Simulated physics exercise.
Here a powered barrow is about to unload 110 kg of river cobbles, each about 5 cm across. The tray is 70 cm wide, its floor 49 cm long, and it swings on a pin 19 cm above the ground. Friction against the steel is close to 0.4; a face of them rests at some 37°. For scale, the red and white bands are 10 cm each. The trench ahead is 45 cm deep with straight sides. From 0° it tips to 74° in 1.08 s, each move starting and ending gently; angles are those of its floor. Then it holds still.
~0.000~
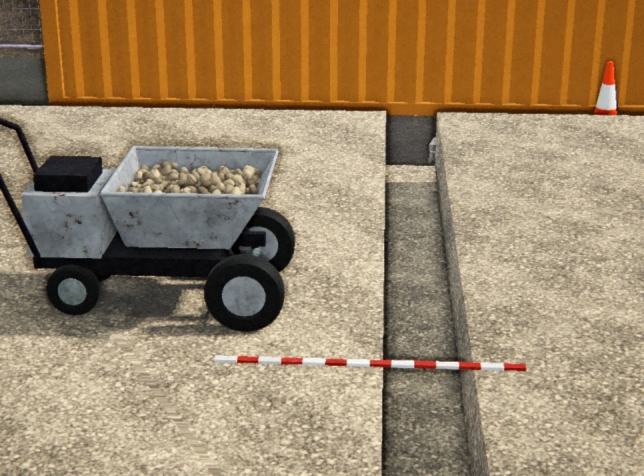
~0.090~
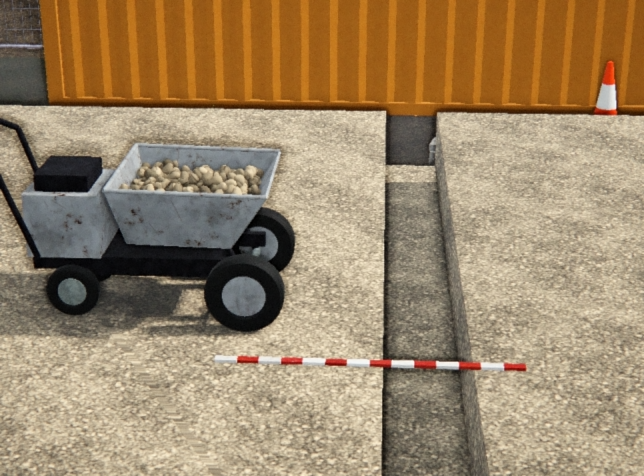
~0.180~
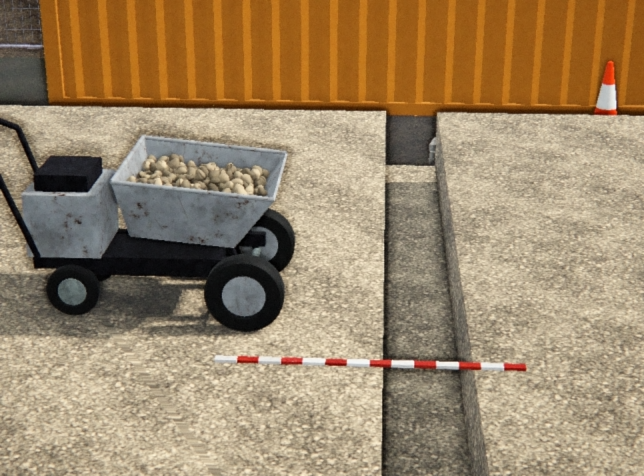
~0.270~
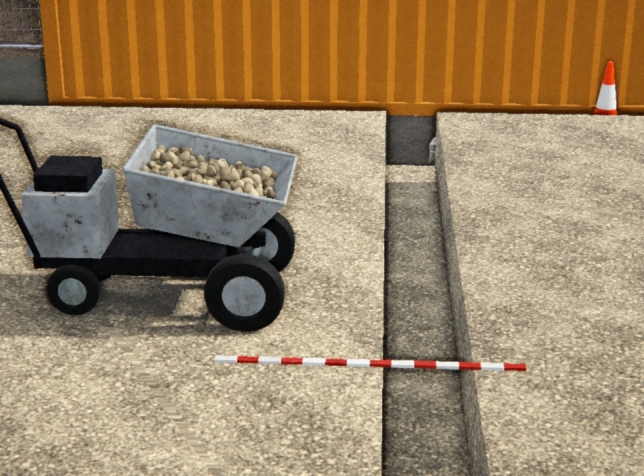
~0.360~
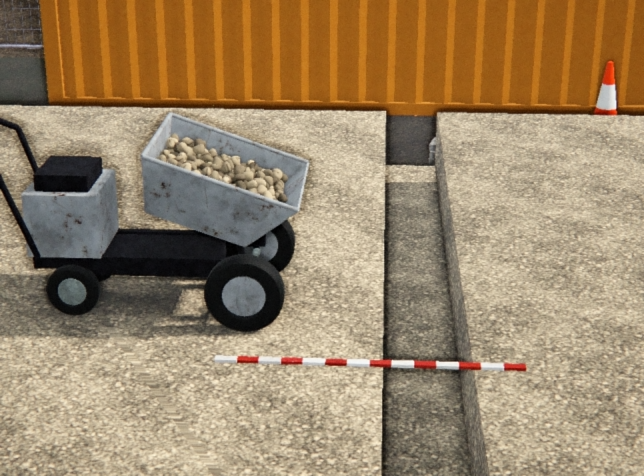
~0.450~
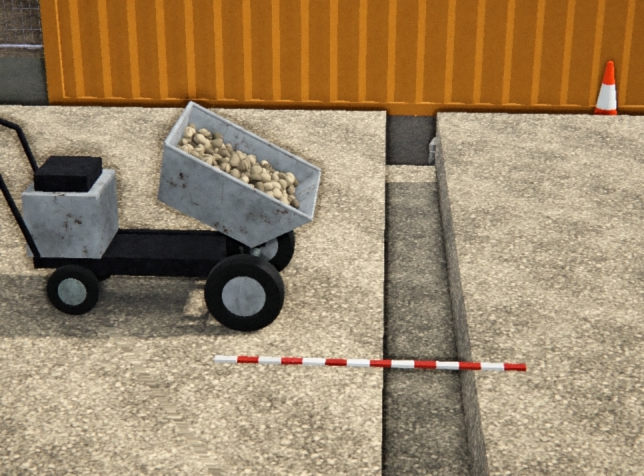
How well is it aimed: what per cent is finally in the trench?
Close to 89 in a hundred.
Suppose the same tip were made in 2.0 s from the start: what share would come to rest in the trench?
It would be near 85 per cent.
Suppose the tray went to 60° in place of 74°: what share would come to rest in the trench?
It would be near 35 per cent.
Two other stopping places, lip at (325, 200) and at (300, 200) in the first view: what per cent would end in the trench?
Near 80 per cent from the first place, 100 from the second.
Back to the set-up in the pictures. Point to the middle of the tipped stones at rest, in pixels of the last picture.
Around (420, 371).
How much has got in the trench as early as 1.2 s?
About 25 per cent by then.
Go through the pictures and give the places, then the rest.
In the first picture, the tray is at 0°, its lip at (263, 197); the top of the load is at (185, 173).
In the second picture, lip at (266, 198), floor tilted 1°, highest stones at (187, 171); the stones move at 0.3 m/s on average.
In the third picture, lip at (274, 200), floor tilted 5°, highest stones at (185, 166); the stones move at 0.5 m/s on average.
In the fourth picture, the tray is at 12°, its lip at (285, 204); the top of the load is at (175, 158); the stones move at 0.6 m/s on average.
In the fifth picture, the tray is at 19°, its lip at (298, 211); the top of the load is at (182, 146); the stones move at 0.8 m/s on average.
In the sixth picture, lip at (312, 220), floor tilted 28°, highest stones at (194, 136); the stones move at 0.8 m/s on average.
After 0.8 s the floor is at 62°; 100 % in the tray; the foremost stones are at (345, 235).
After 1.2 s the floor is at 74°; 66 % in the tray, 7 % short of the trench, 27 % in the trench; the foremost stones are at (449, 381).
After 1.5 s the floor is at 74°; 30 % in the tray, 9 % short of the trench, 61 % in the trench; the foremost stones are at (458, 378).
After 3.5 s the floor is at 74°; 0 % in the tray, 11 % short of the trench, 89 % in the trench; the foremost stones are at (458, 374).
